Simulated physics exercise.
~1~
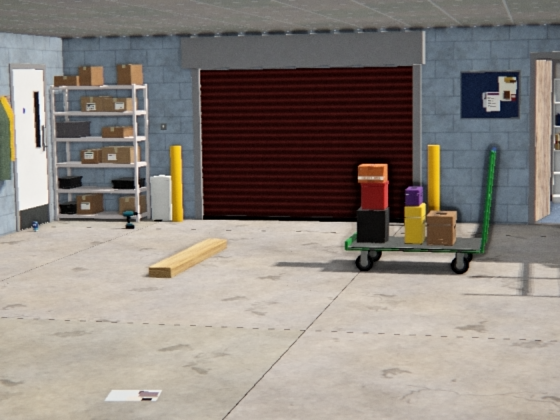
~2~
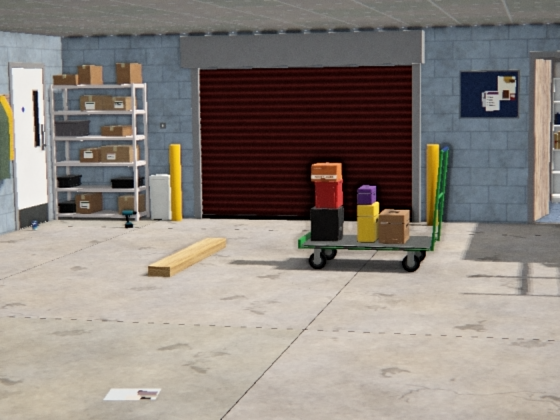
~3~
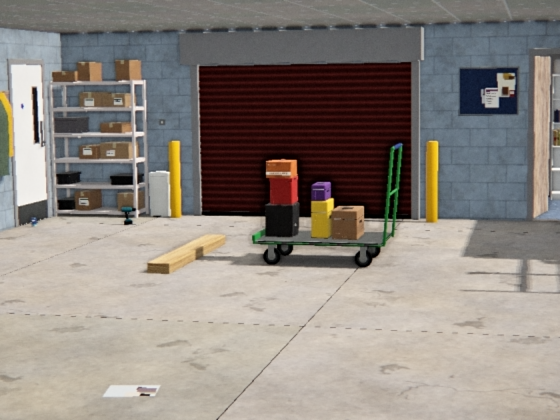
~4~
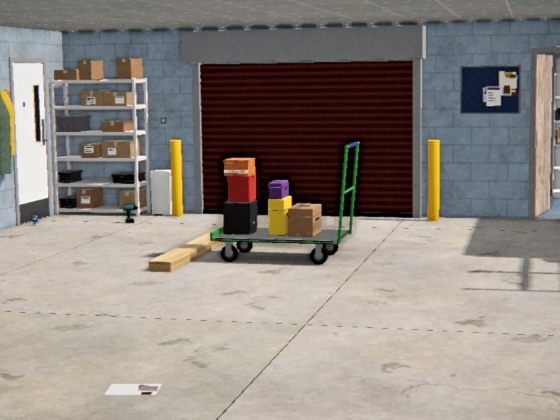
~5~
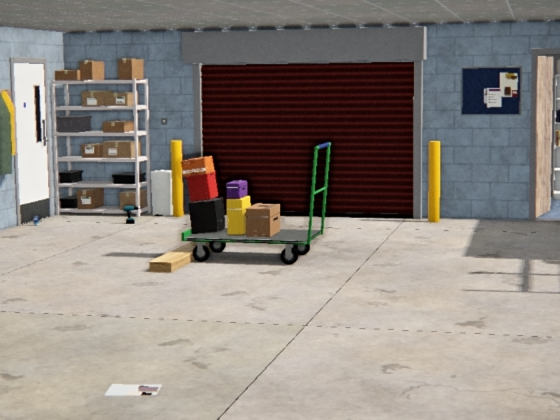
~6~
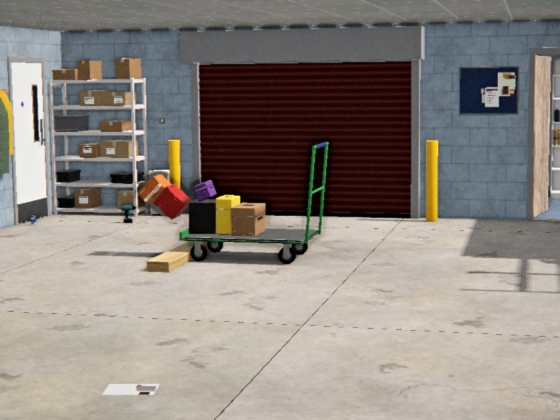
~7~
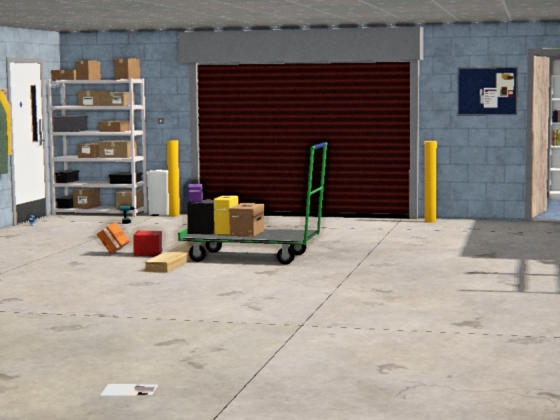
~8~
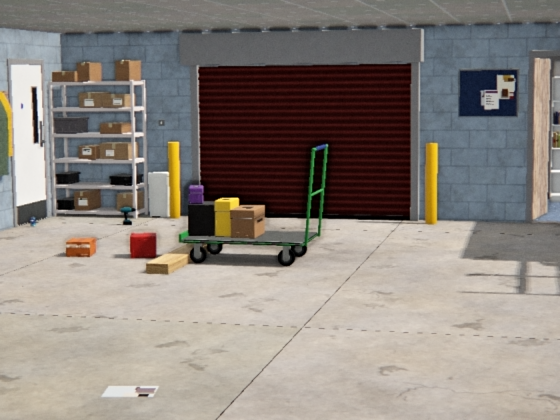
The video shows a green platform trolley stacked with coloured boxes rolling left across a garage floor until it stops at a low wooden sill. The orange and red boxes topple off the front onto the floor, while the purple, yellow, brown and black ones stay aboard.
